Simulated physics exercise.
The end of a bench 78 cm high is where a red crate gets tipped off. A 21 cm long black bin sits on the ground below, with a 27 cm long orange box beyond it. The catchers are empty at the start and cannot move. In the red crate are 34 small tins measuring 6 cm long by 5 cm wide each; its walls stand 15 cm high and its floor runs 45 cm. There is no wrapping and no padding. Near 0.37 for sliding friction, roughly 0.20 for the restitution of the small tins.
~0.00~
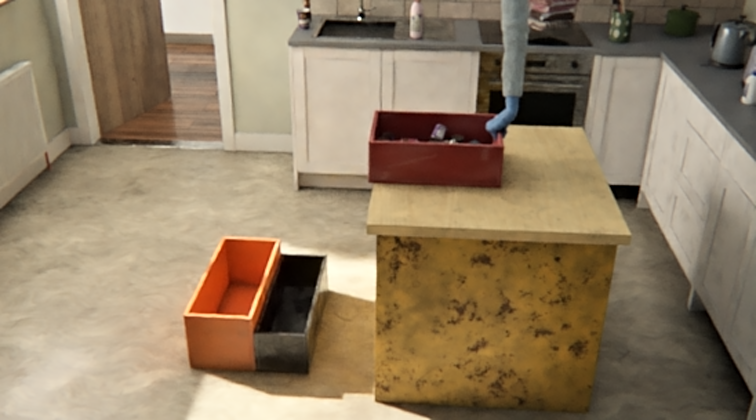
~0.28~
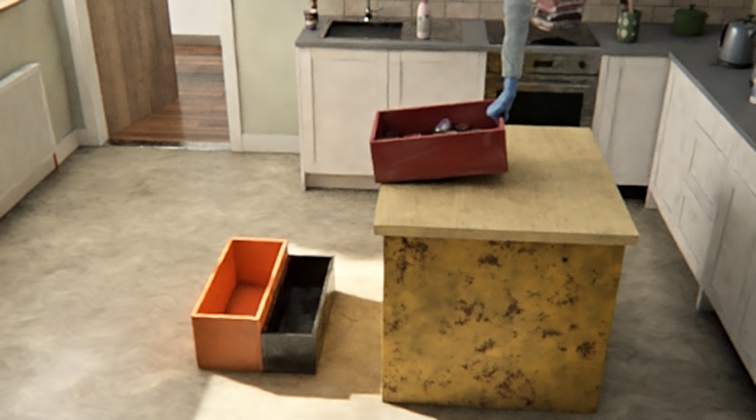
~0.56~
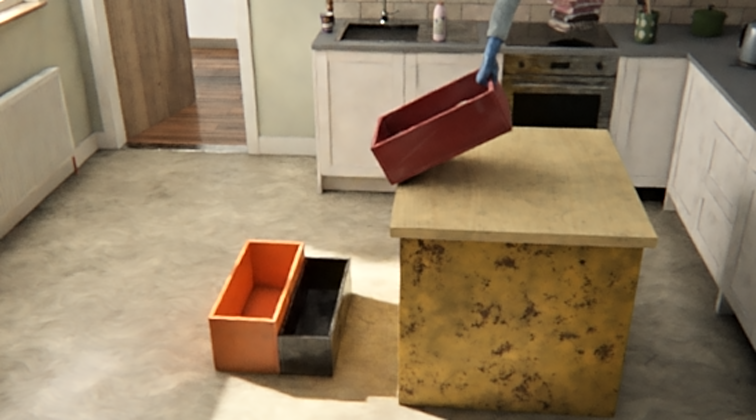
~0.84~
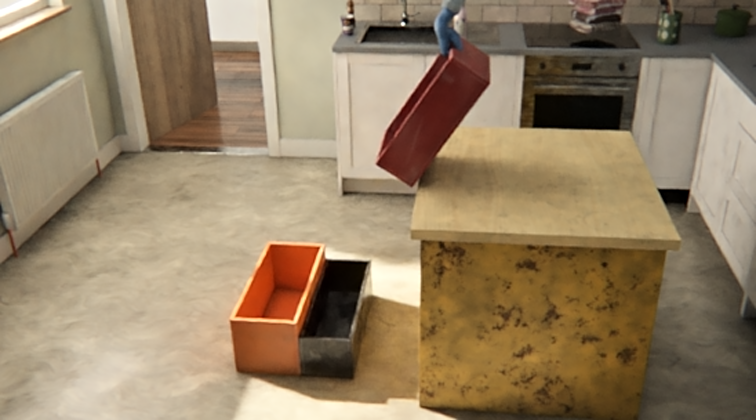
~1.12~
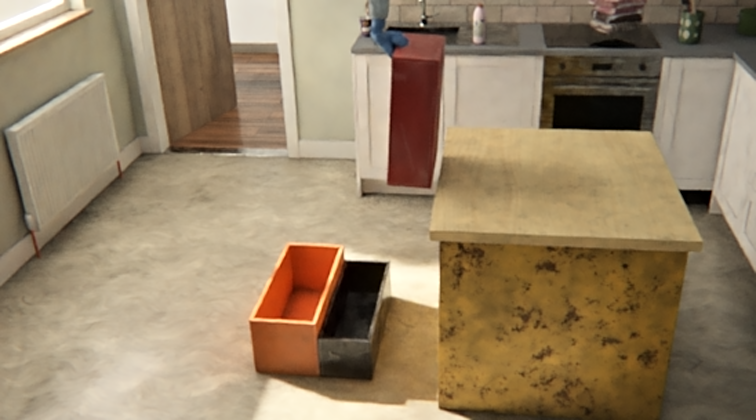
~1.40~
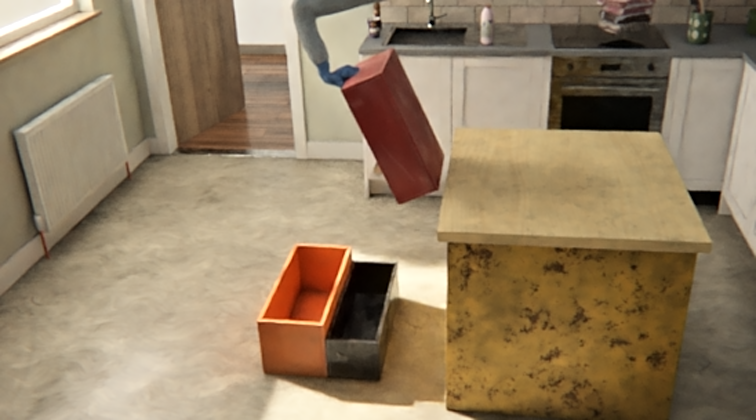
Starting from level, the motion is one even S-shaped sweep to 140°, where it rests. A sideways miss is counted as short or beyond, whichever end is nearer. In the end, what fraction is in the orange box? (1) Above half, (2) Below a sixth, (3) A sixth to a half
A sixth to a half.
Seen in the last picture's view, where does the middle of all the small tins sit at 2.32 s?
The middle lies near (355, 323).
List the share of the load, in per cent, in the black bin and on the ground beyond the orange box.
Estimate: 70 % then 0 %.
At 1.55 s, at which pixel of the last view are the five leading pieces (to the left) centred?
Their centre is around (343, 199).
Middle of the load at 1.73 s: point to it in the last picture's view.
Near (351, 295) in pixels.
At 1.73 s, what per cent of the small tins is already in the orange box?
30 % by then.
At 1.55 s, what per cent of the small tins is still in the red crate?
I'd estimate close to 30 in a hundred.
After 1.55 s, tilt 126°; 10 still in the red crate and 24 in the air.
After 1.73 s, tilt 136°; 1 still in the red crate, 10 in the black bin, 11 in the orange box and 12 in the air.
After 1.99 s, tilt 140°; 23 in the black bin and 11 in the orange box.
Outcome (at 2.32 s), 23 in the black bin and 11 in the orange box. Asked share, 11 of 34, 32 per cent.
